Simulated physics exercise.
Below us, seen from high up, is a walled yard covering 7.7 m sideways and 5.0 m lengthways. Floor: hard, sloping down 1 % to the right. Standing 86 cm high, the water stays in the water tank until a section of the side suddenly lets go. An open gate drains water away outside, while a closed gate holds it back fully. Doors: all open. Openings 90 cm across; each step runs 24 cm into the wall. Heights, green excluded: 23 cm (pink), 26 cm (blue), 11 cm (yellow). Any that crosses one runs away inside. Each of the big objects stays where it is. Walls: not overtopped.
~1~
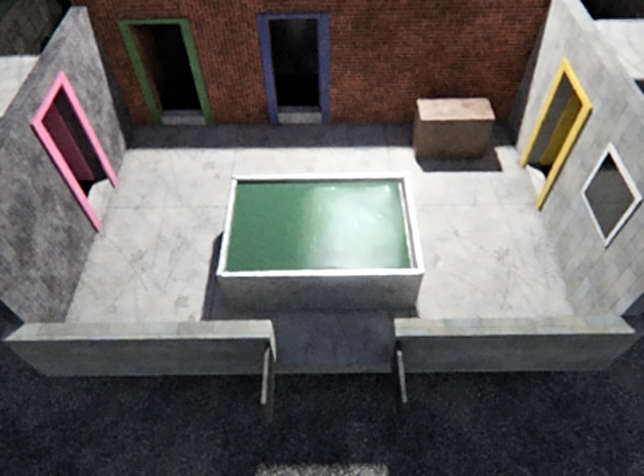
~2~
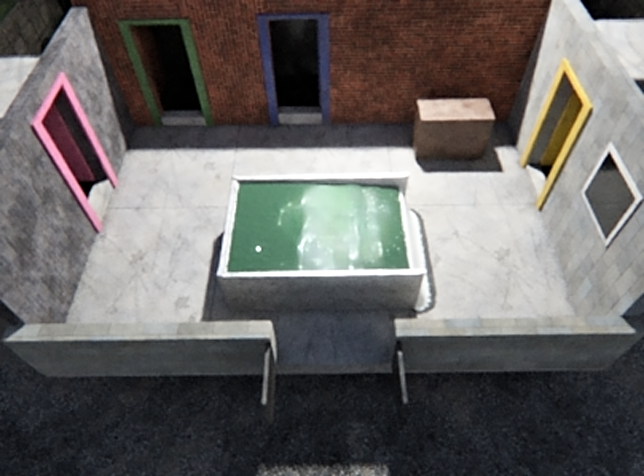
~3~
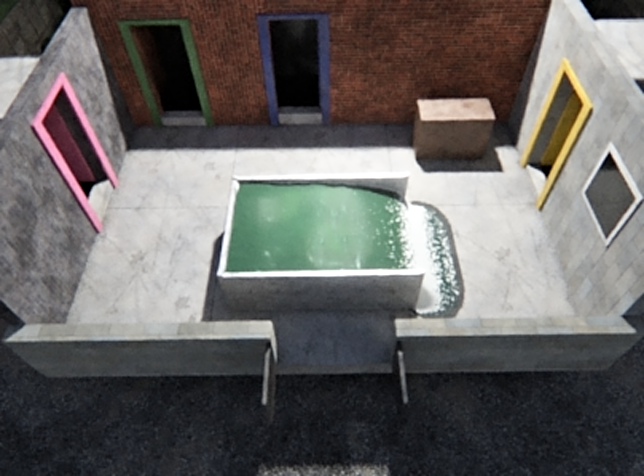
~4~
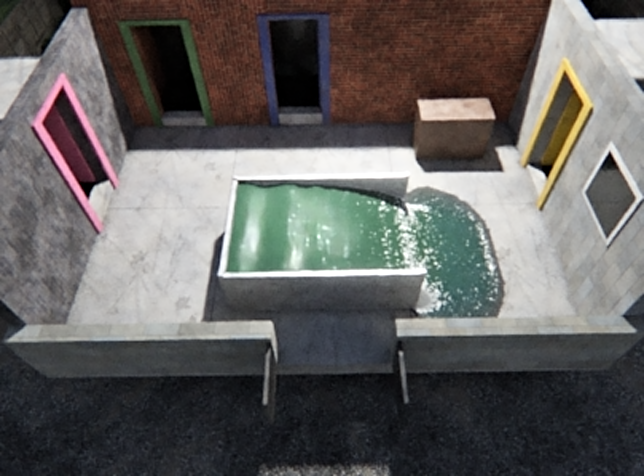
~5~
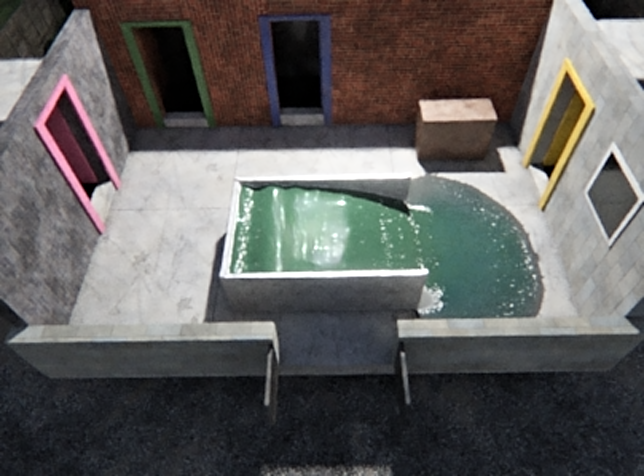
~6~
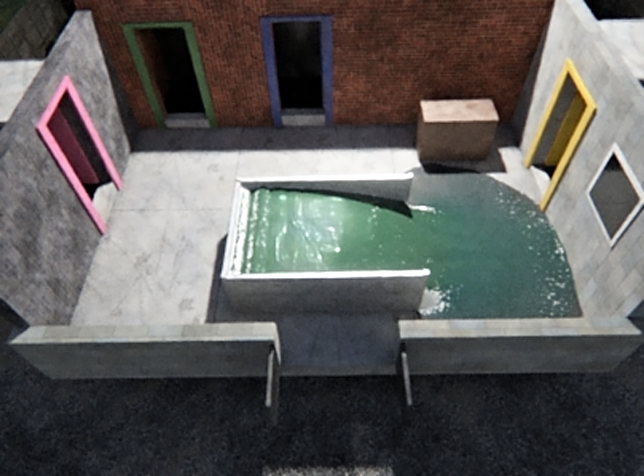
In a walled yard with coloured doorways, green water in a raised tank poured out through its open right side and spread across the pale floor in a widening, rounded pool toward the yellow doorway.
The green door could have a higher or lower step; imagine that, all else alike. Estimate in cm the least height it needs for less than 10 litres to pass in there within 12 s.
I would say 13 cm.
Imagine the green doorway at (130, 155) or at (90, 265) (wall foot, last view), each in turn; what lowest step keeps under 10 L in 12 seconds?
In turn: Roughly 15 cm, roughly 12.0 cm.
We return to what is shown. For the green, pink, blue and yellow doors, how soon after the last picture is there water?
Reading them off: Green 3.6 s, then pink 4.5 s, then blue 2.6 s, then yellow 0.1 s.
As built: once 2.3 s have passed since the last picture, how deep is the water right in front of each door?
Centimetres: Green = 0, pink = 0, blue = 0, yellow = 25.
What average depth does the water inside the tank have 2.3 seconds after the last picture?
It averages near 21 cm.
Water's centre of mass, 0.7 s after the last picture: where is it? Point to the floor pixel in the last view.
(394, 261) or so.
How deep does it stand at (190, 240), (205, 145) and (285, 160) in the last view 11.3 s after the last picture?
Close to 9, 8 and 10 cm deep.
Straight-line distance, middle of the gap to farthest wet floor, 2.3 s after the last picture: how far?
The front is some 4.0 m out.
Then, 0.7 s after the last picture water covers 25 % of the floor, deepest (60 cm) near (583, 335); it has not reached the green door.
Then, 2.3 s after the last picture water covers 40 % of the floor, deepest (54 cm) near (506, 127); it has not reached the green door.
Then, 11.3 s after the last picture water covers 95 % of the floor, deepest (15 cm) near (111, 351); 8 cm at the green door, 0 litres in over its 19 cm step.
At the green door as built, the water peaked near 17 cm, 7.9 s after the last picture.
Run again over the same 12 s with other heights there, 15 litres in over 12 cm, 6 litres over 14 cm. The limit of 10 litres is kept from about 13 cm up.
